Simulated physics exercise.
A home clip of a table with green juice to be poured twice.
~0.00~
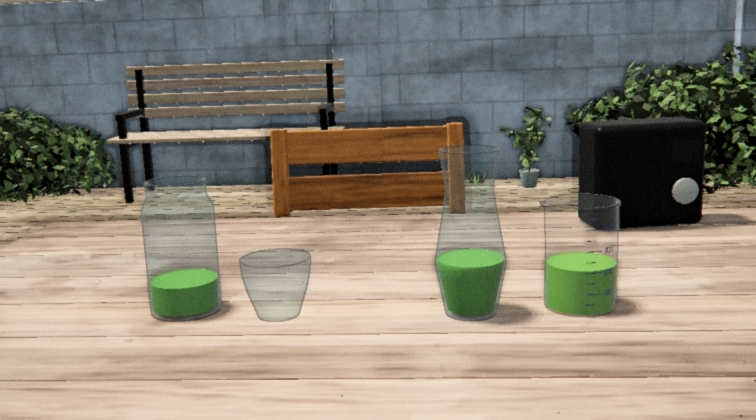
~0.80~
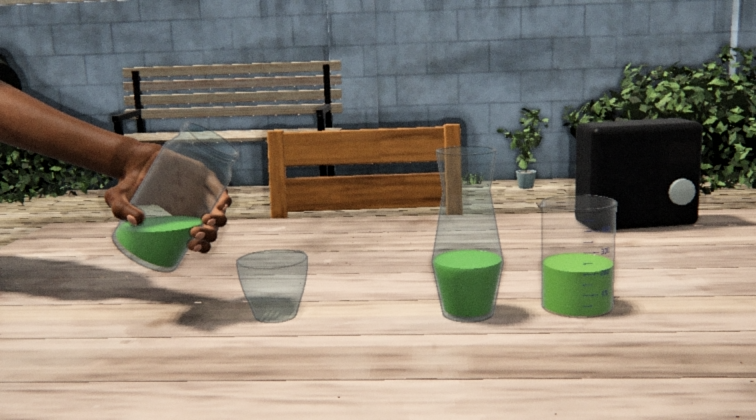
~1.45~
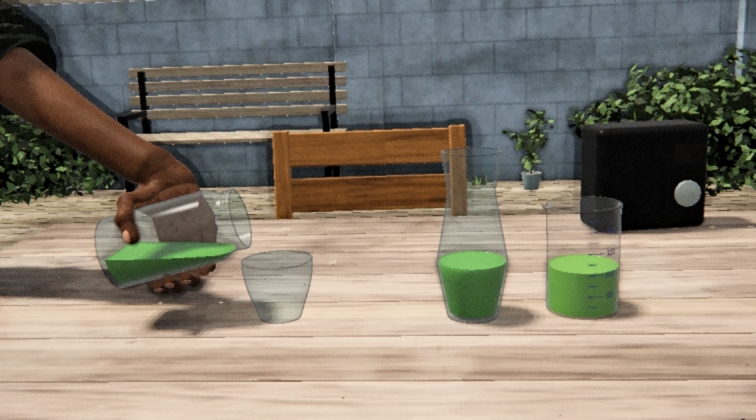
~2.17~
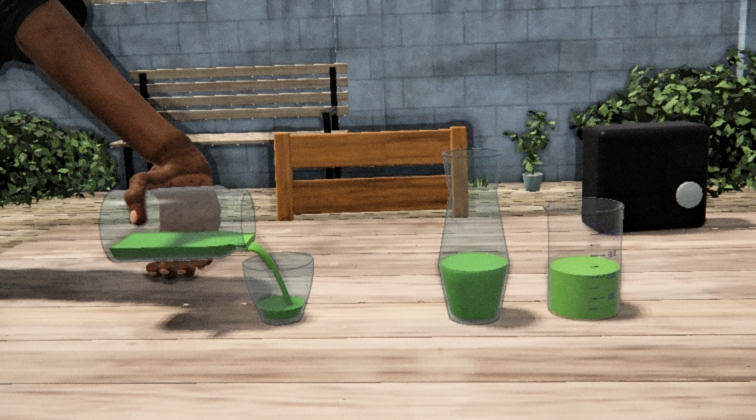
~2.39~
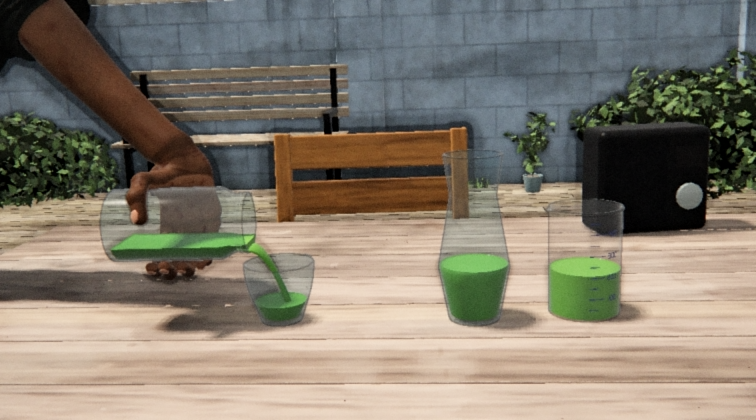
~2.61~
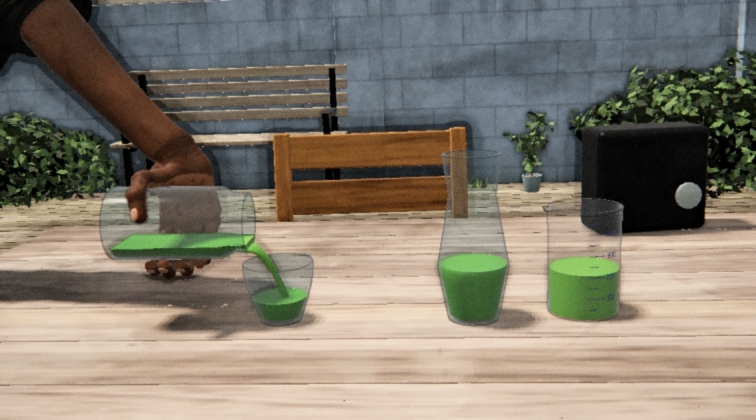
On an outdoor wooden table holding four clear containers, three with green liquid, a hand lifts the leftmost jar, tilts it sideways to the right, and pours green liquid into the small empty cup beside it.
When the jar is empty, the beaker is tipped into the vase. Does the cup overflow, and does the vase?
The cup holds everything and the vase holds everything.
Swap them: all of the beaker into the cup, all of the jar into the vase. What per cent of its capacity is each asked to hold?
Near 110 and 60 in a hundred.
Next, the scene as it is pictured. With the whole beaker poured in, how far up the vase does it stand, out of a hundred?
Roughly 75 per cent.
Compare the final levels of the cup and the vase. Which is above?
It is the right one.
By 3.5 s, the cup is about two thirds full.
By 5.1 s, the cup is about three quarters full.
By 13.1 s, the cup is about three quarters full; the vase is about three quarters full.
